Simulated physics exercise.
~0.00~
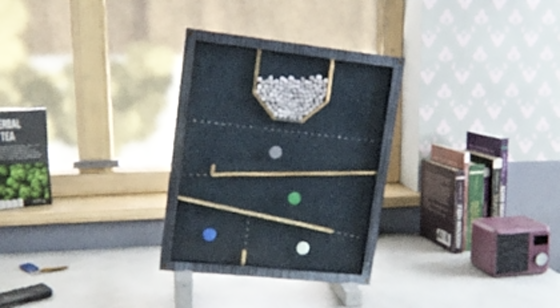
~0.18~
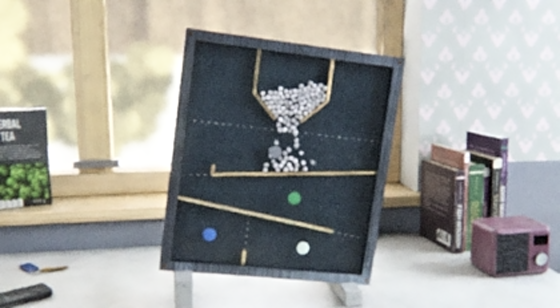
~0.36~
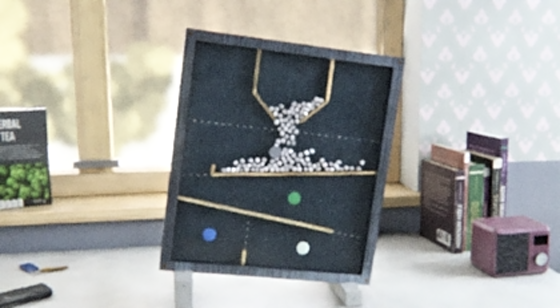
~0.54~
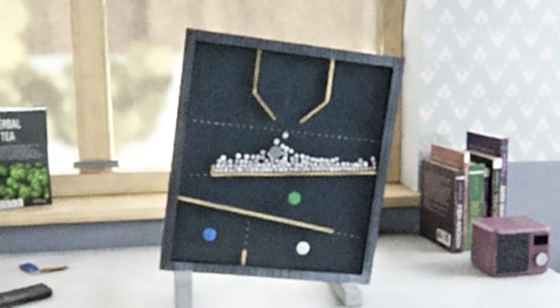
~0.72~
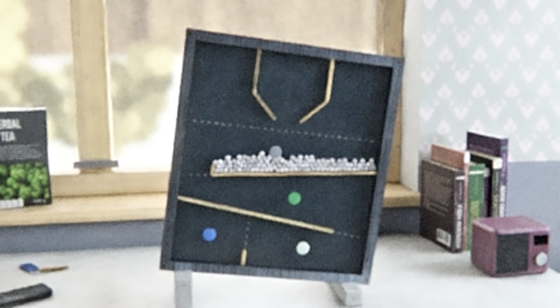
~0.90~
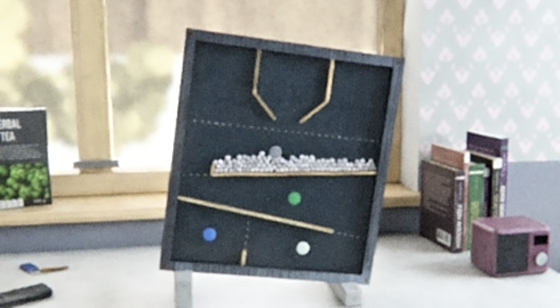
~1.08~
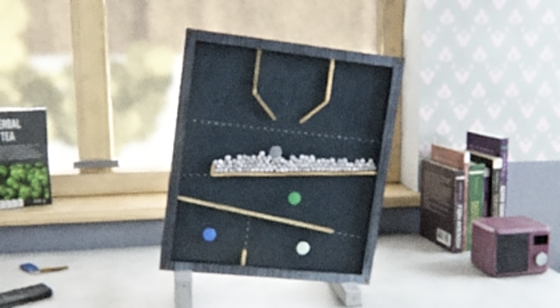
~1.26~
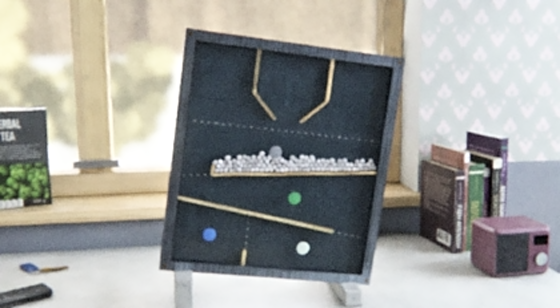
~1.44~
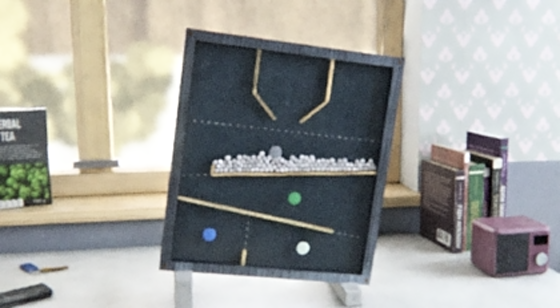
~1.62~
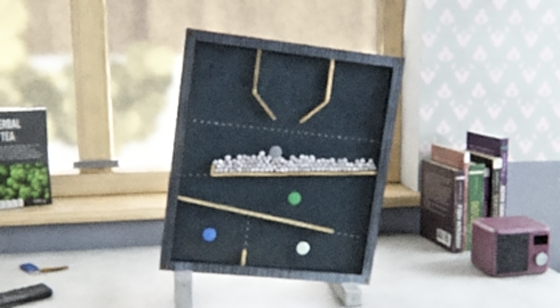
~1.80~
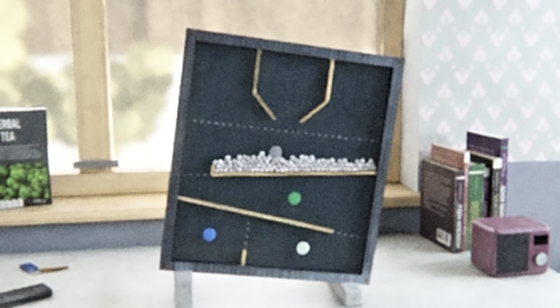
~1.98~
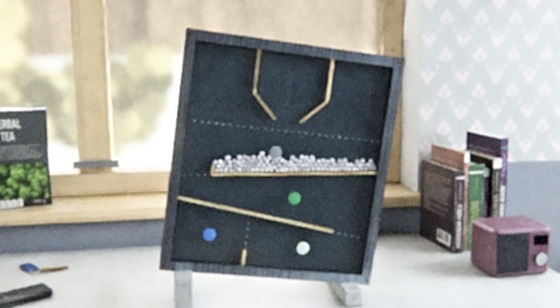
White beads pour from the hopper onto the ledge below and settle around the grey sticker.
